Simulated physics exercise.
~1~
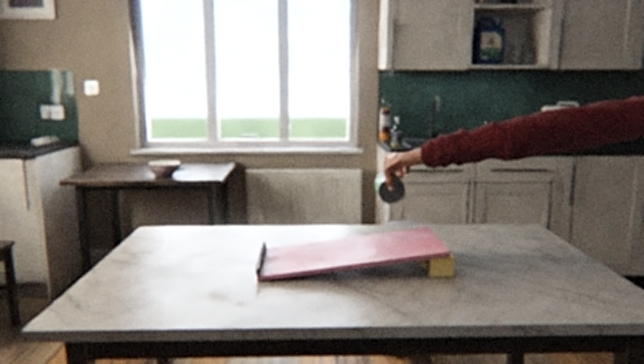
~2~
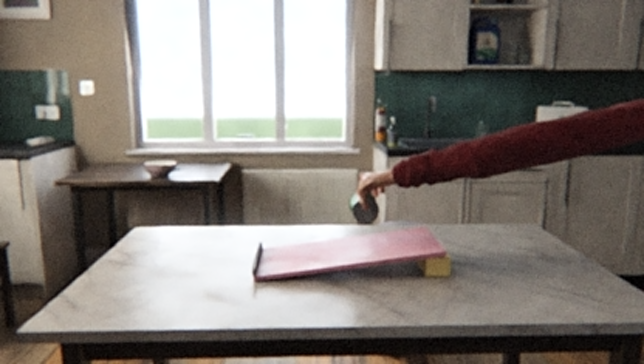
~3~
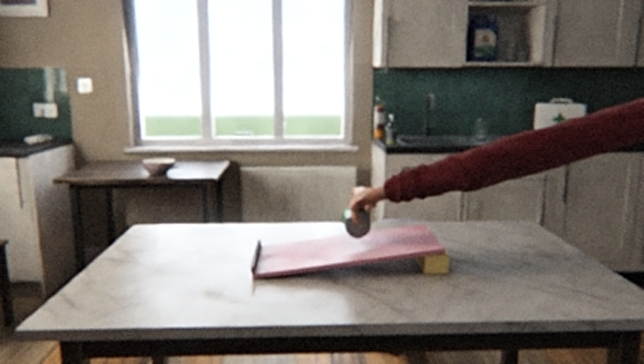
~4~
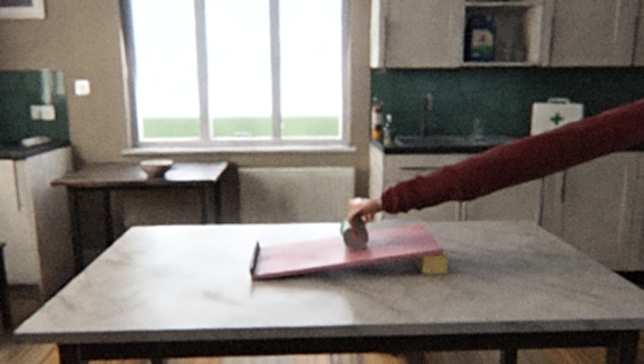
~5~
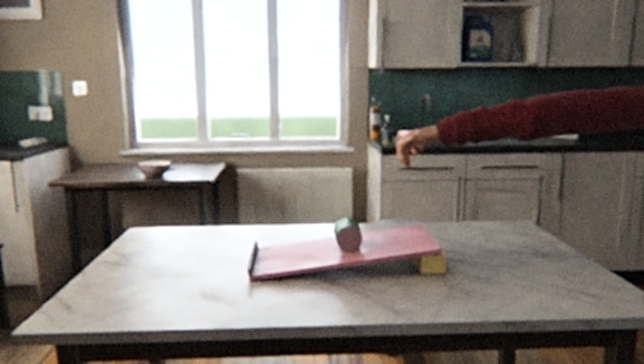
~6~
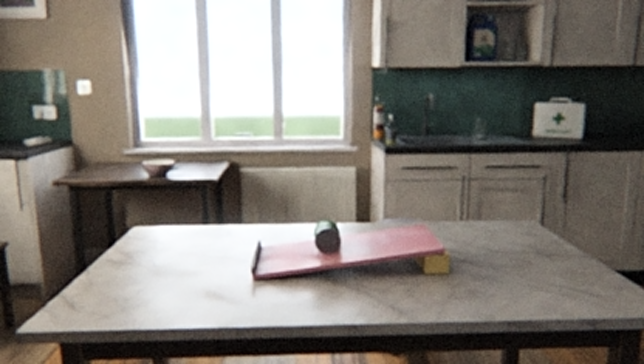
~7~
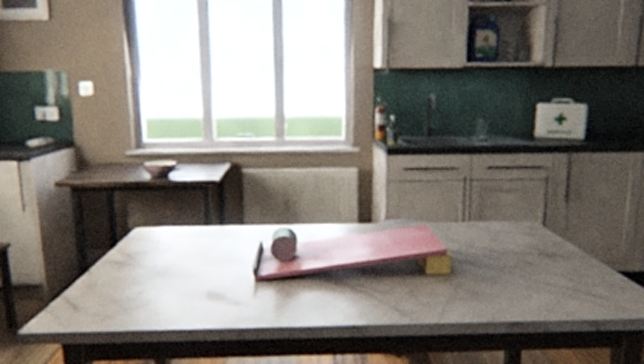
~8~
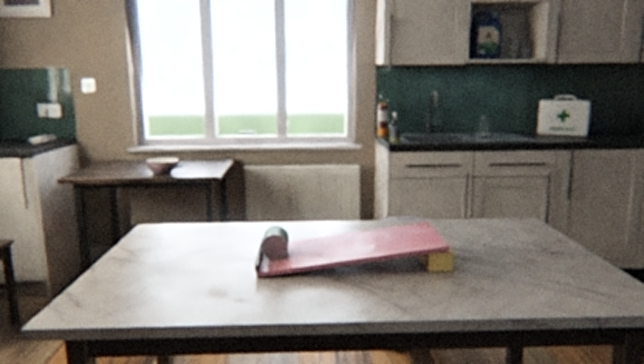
A green tin, held by a hand in a dark red sleeve, hovers above a pinkish-red board that slopes down to the left on a pale kitchen table. The hand moves left and lowers the tin until it rests on its side on the slope. The fingers let go and the arm draws back to the right, out of view. The tin rolls left down the board, slowly at first and then farther along. It ends at the low end, against the dark raised edge, while the board stays in place.
